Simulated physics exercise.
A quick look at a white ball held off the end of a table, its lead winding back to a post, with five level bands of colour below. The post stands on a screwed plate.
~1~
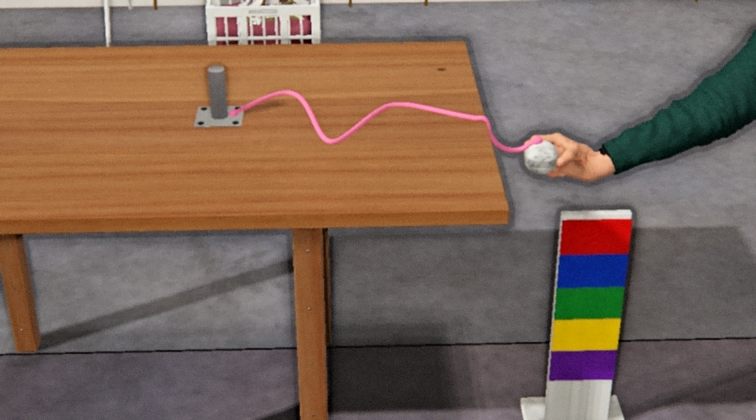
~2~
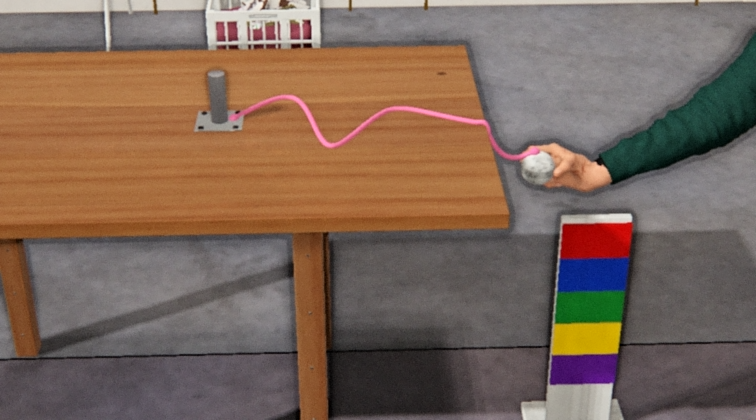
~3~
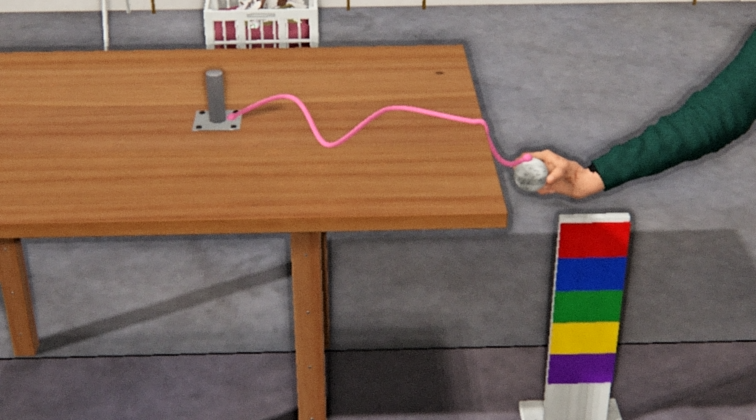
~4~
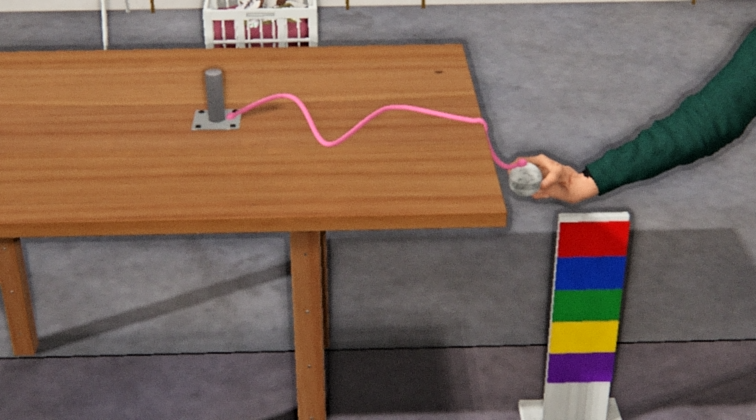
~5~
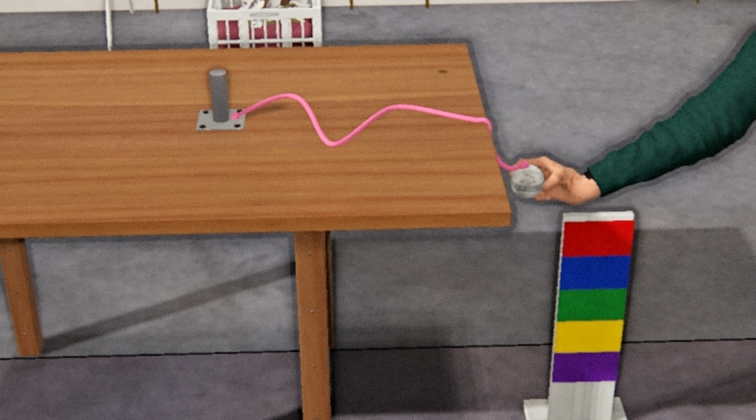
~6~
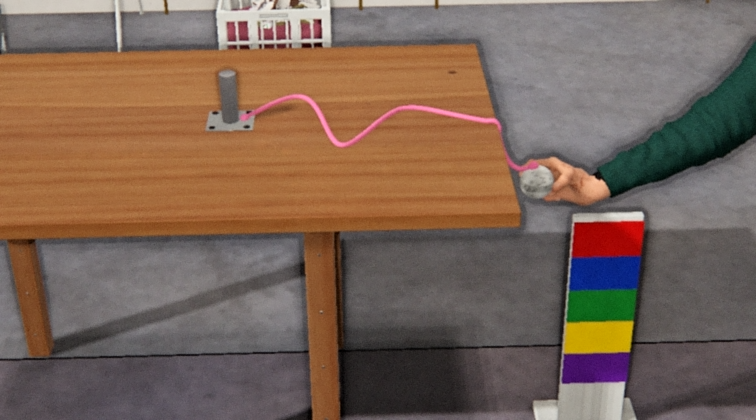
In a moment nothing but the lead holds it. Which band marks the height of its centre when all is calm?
The yellow one.
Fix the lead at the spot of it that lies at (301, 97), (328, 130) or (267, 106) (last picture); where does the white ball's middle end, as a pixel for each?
Near (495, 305), (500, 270) and (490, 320).
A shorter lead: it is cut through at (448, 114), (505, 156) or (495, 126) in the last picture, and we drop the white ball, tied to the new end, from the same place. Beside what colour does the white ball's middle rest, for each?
It would be red; green; blue.
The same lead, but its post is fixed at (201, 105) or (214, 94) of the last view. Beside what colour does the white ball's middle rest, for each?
Taking them in turn: Green; green.
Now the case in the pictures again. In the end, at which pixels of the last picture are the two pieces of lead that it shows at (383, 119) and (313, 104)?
The first at (497, 146), the second at (345, 120).
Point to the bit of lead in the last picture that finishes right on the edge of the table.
At (370, 129), roughly.
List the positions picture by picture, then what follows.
White ball (541, 157); red (596, 238); blue (593, 272); green (589, 304); yellow (586, 336); purple (583, 366), in the first frame.
White ball (538, 168); lead through (260, 105) (309, 115) (342, 143) (387, 111) (464, 120), in the second frame.
White ball (531, 175), in the third frame.
White ball (526, 180); lead through (258, 104) (306, 113) (340, 141) (384, 110) (461, 119), in the fourth frame.
White ball (527, 181), in the fifth frame.
White ball (537, 182); lead through (271, 105) (320, 114) (353, 142) (397, 110) (475, 119), in the sixth frame.
Soon after, ball near (465, 317); level with yellow.
Then, ball near (505, 332); level with yellow.
At rest, ball near (485, 331); level with yellow. The lead holds its middle at yellow.
